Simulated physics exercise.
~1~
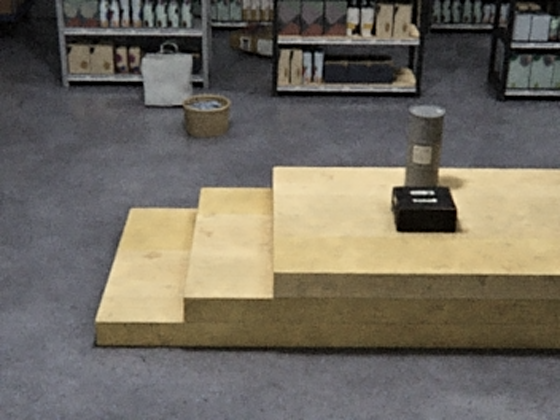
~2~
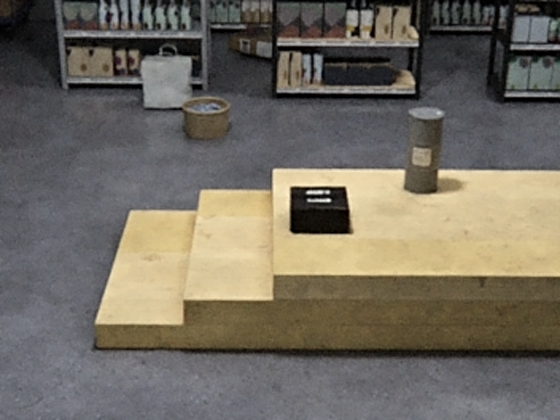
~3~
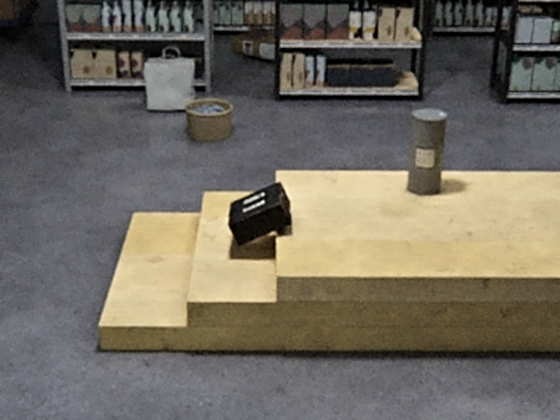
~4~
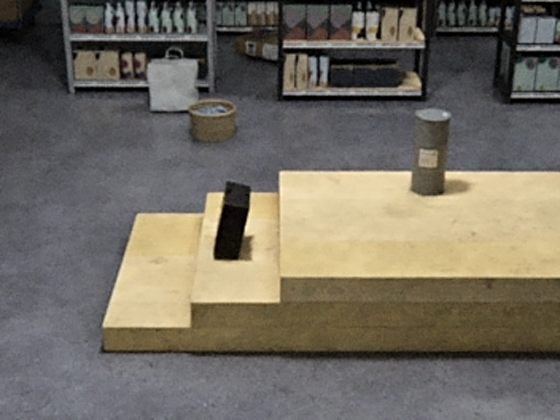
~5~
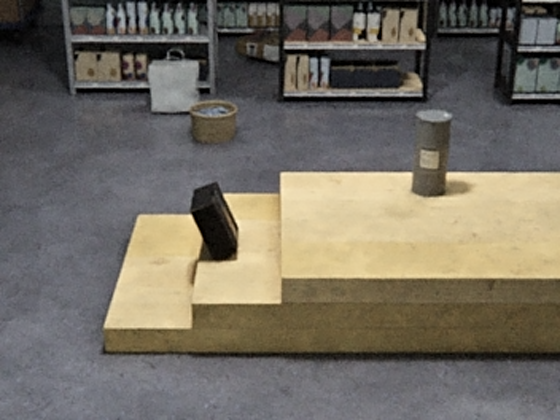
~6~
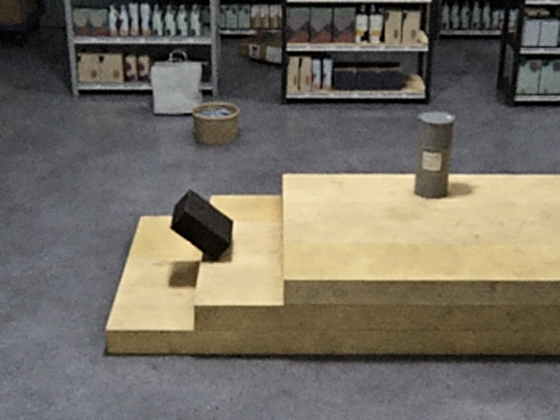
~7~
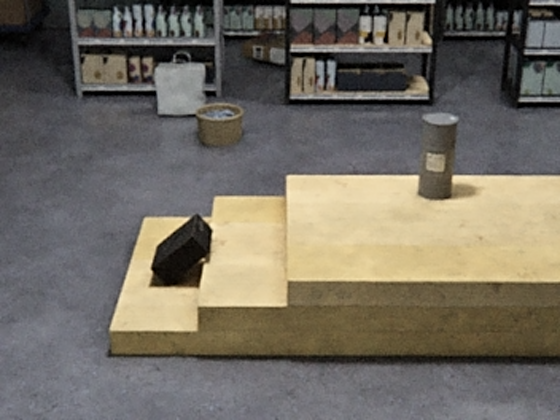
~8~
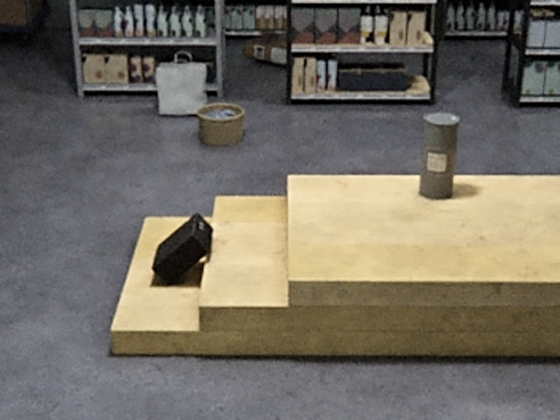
A black box slid left across a wooden platform, tipped over the top edge and tumbled down the steps, coming to rest tilted on the lowest step against the one above, while a grey canister stayed standing on top.
